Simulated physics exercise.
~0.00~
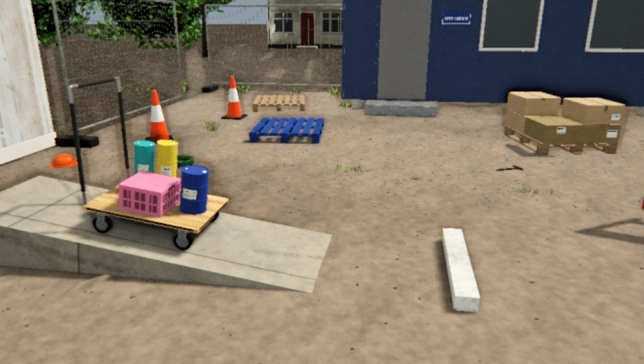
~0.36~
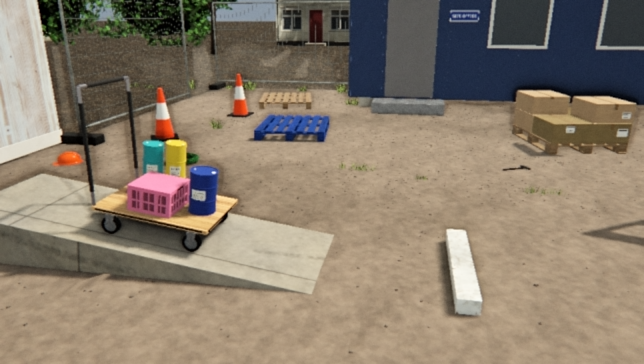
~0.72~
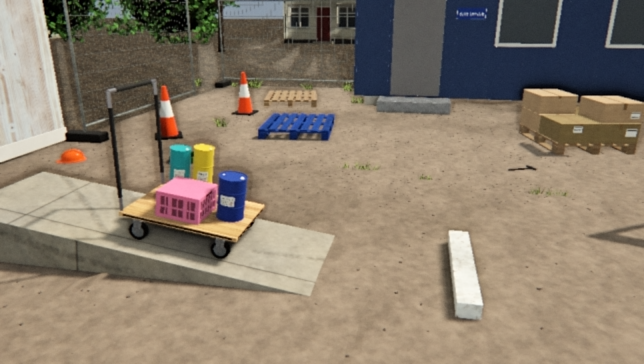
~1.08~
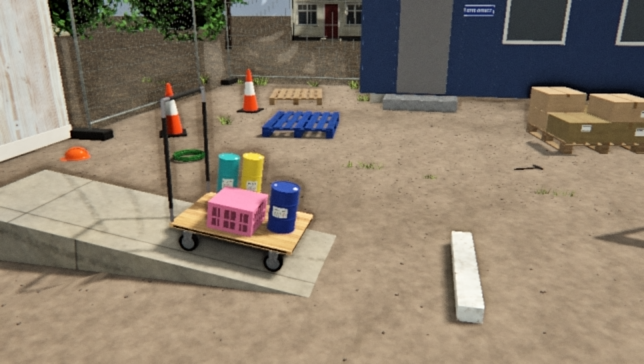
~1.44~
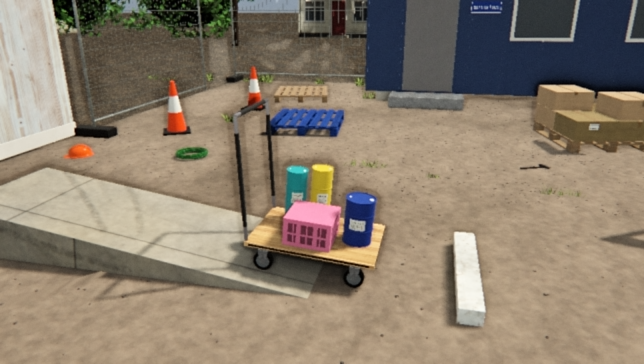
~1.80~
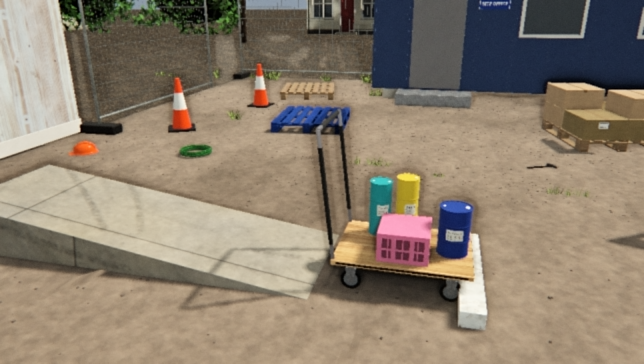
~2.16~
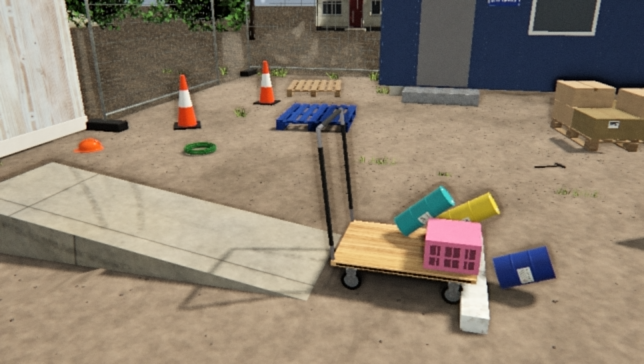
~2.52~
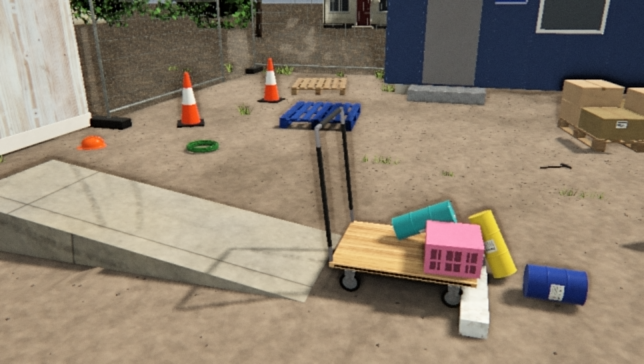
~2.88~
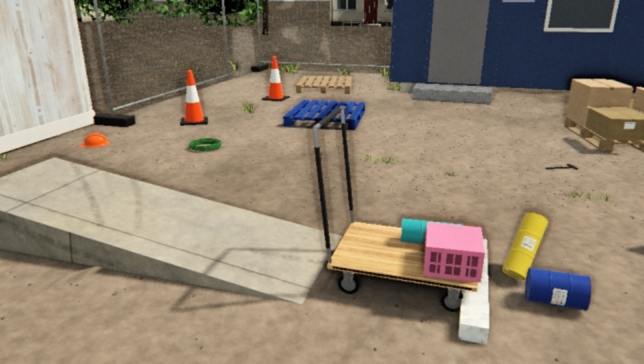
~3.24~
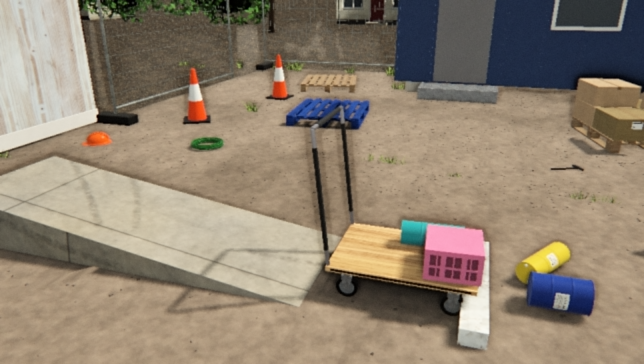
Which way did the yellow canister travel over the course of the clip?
The yellow canister travelled to the right, first riding on the trolley and then tumbling off beyond the kerb.
